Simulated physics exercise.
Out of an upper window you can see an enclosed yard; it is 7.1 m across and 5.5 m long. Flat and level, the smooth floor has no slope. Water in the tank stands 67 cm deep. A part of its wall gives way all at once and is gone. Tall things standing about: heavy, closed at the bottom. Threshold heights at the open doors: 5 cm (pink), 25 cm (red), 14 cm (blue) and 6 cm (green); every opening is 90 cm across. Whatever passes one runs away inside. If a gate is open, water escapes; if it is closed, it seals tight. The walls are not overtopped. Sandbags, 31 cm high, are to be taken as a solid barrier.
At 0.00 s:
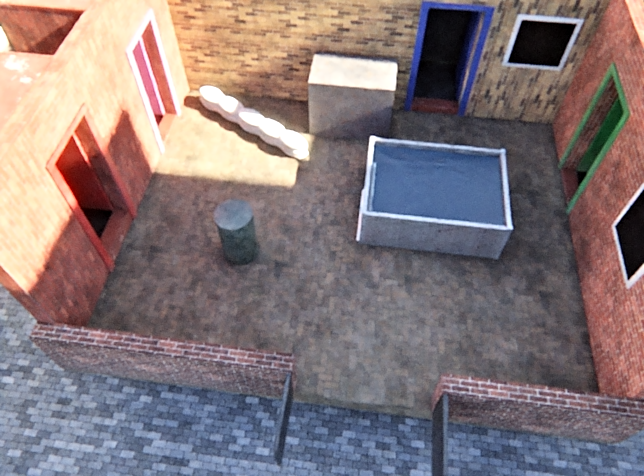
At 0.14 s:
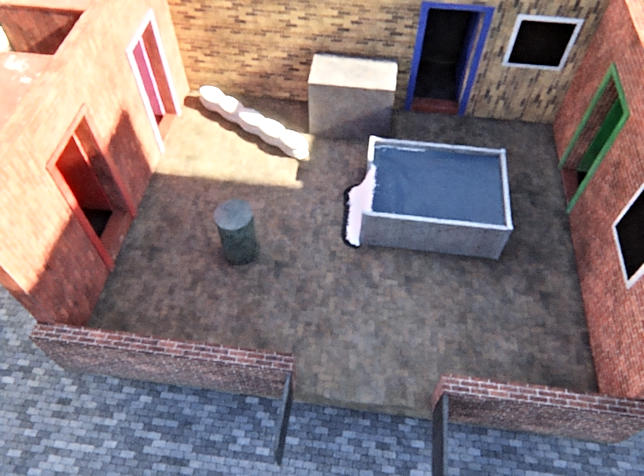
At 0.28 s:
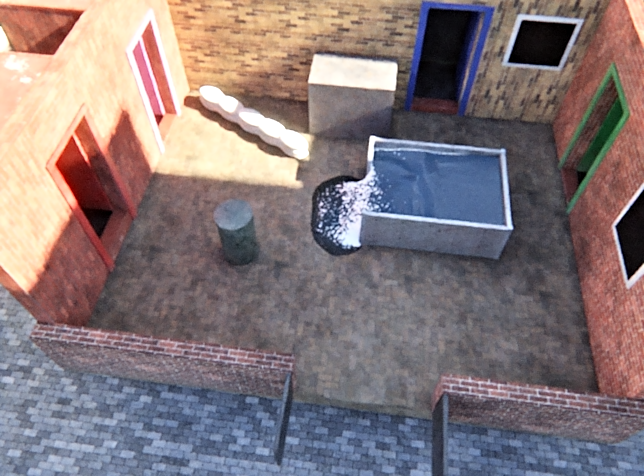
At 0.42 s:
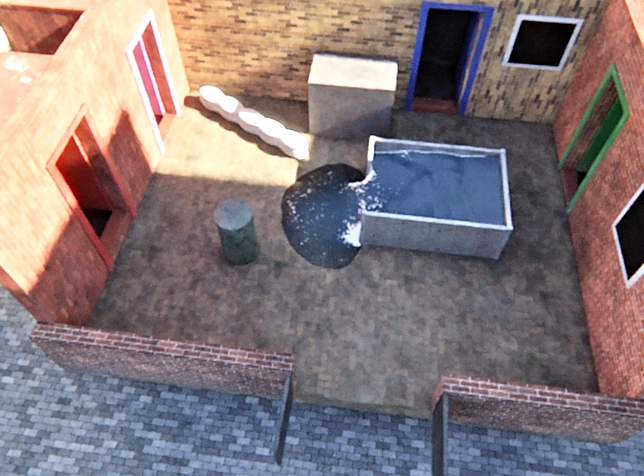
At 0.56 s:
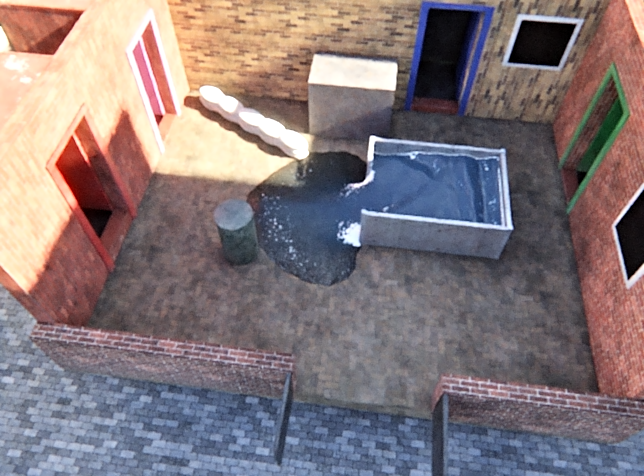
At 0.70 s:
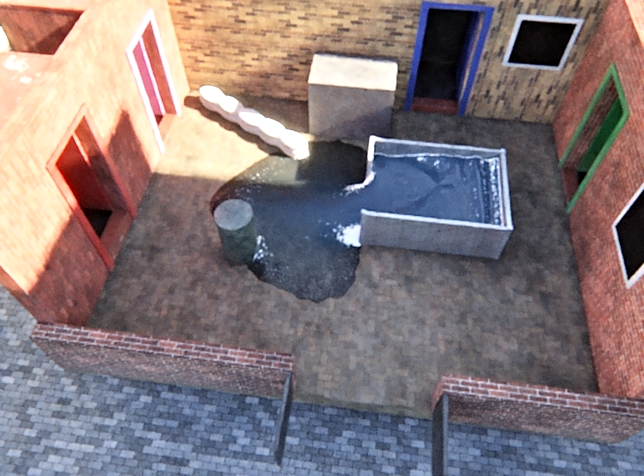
Water pouring from the open left end of a rectangular tank, spreading leftward across a brick-walled yard and around a dark cylinder.
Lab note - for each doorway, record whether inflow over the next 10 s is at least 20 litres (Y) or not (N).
In the end the pink door overshoots the limit. The red door undershoots the limit. The blue door undershoots the limit. The green door undershoots the limit.
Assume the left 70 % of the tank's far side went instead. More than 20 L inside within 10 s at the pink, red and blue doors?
So pink stays lower, red stays lower, blue tops it.
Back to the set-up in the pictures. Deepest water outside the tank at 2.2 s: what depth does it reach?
It tops out at some 32 cm.
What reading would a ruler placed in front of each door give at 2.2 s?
Pink 18 cm, red 18 cm, blue 0 cm, green 0 cm.
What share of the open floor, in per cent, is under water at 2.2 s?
Wet share: Near 40 percent.
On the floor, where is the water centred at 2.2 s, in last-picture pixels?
Roughly (321, 215) in the last picture.
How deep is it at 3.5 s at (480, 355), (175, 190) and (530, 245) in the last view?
The depths come out at 0, 14 and 0 centimetres, in the order listed.
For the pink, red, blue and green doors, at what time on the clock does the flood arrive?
Arrival: Pink 1.6 s, red 1.2 s, blue 5.0 s, green not in the 10 s.
After 1.4 s water covers 30 % of the floor and is deepest (34 cm) near (355, 221); pink door not reached, red door 13 cm at the sill, 0 L in, blue door not reached, green door not reached.
After 2.2 s water covers 40 % of the floor and is deepest (32 cm) near (153, 200); pink door 18 cm at the sill, 22 L in, red door 18 cm at the sill, 0 L in, blue door not reached, green door not reached.
After 3.5 s water covers 45 % of the floor and is deepest (30 cm) near (188, 95); pink door 14 cm at the sill, 94 L in, red door 13 cm at the sill, 0 L in, blue door not reached, green door not reached.
After 6.0 s water covers 60 % of the floor and is deepest (18 cm) near (146, 190); pink door 12 cm at the sill, 174 L in, red door 8 cm at the sill, 0 L in, blue door 1 cm at the sill, 0 L in, green door not reached.
After 10.0 s water covers 85 % of the floor and is deepest (10 cm) near (79, 346); pink door 8 cm at the sill, 217 L in, red door 7 cm at the sill, 0 L in, blue door 2 cm at the sill, 0 L in, green door not reached.
